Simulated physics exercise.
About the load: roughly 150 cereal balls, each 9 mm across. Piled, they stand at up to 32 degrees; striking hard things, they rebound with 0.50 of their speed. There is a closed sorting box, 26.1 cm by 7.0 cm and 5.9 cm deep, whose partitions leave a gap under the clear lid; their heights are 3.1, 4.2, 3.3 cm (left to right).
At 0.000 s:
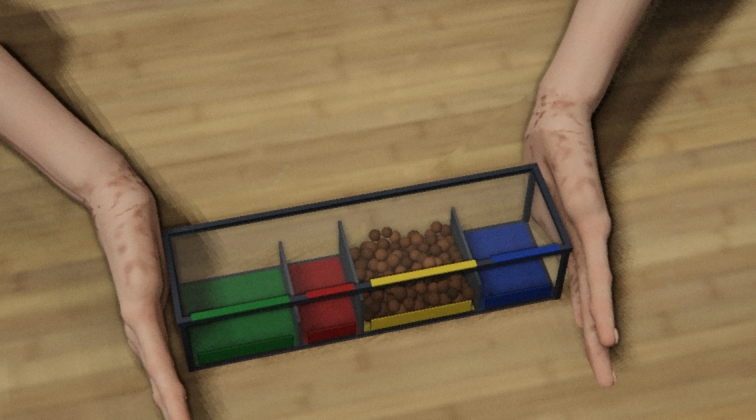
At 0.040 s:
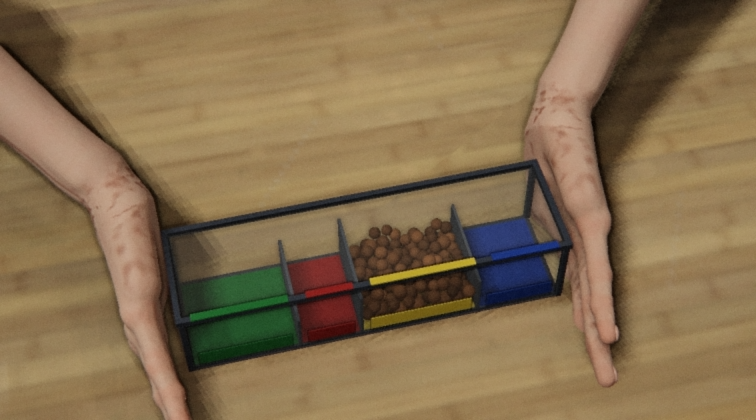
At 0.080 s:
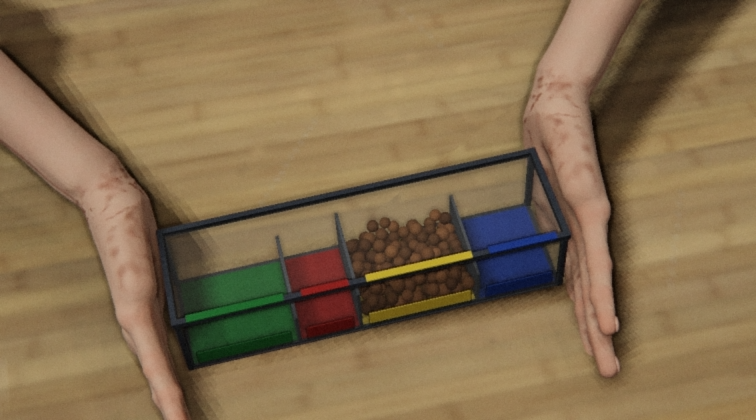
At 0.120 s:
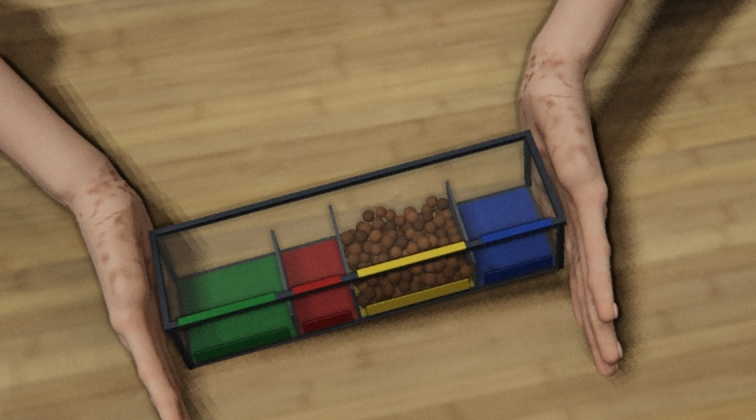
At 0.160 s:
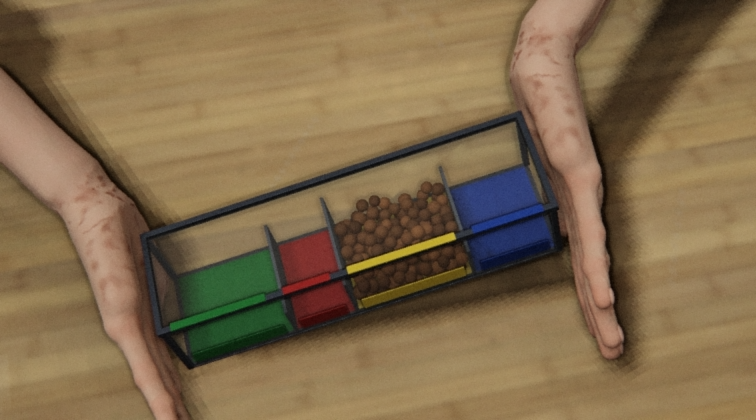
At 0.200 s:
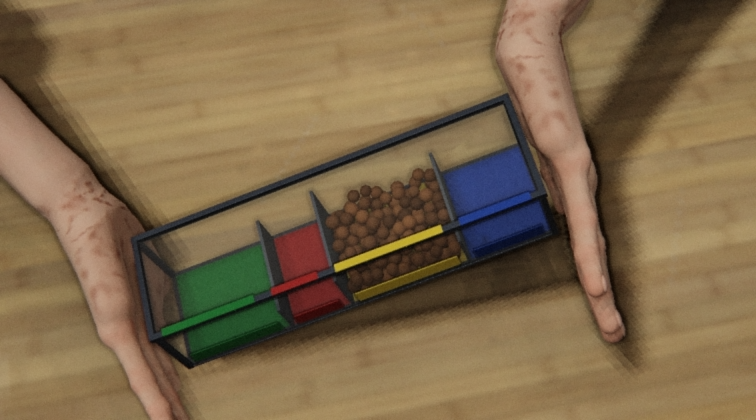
A pale wooden surface with streaky grain is seen from above at an angle, by a camera that stays still. Two bare hands flank a clear, dark-edged box with green, red, yellow and blue compartments from left to right, small brown balls heaped in the yellow one. The hands tilt the box, slowly then faster, raising its right end while the balls stay in their section.
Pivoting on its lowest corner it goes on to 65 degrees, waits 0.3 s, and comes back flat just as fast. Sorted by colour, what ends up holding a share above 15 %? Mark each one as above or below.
Marked: Red below; blue below; green below; yellow above.
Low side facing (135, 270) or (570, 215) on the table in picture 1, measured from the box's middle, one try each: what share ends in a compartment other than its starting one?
That would be close to 15 per cent and then close to 20 per cent.
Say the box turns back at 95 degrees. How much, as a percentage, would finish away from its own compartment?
Some 20 per cent.
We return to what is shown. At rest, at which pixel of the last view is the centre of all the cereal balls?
When it all comes to rest, the middle is near (386, 284).
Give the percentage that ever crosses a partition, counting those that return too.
Estimate: Some 10 per cent.
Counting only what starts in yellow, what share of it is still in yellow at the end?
My estimate is roughly 90 percent.
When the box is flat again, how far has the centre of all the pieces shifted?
About 2.5 cm.
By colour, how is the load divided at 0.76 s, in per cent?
Per cent by colour: Red 5; blue 0; green 5; yellow 95.
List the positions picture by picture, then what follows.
The first frame shows box tilt 0 degrees, front corners at (183, 320) and (565, 246); yellow 100 %.
The second frame shows box tilt 1 degrees, front corners at (182, 320) and (565, 243).
The third frame shows box tilt 4 degrees, front corners at (177, 321) and (563, 234), lowest corner left front.
The fourth frame shows box tilt 9 degrees, front corners at (171, 325) and (559, 219), lowest corner left front.
The fifth frame shows box tilt 14 degrees, front corners at (163, 330) and (551, 205), lowest corner left front.
The sixth frame shows box tilt 20 degrees, front corners at (155, 335) and (539, 192), lowest corner left front; yellow 100 %. Its pace works out near 145 degrees a second.
After 0.76 s, tilt 65 degrees; red 5 %, green 5 %, yellow 95 %.
After 1.13 s, tilt 36 degrees; green 10 %, yellow 90 %.
After 1.59 s, tilt 0 degrees; green 10 %, yellow 90 %.
At rest (1.9 s), red 0 %, blue 0 %, green 10 %, yellow 90 %.
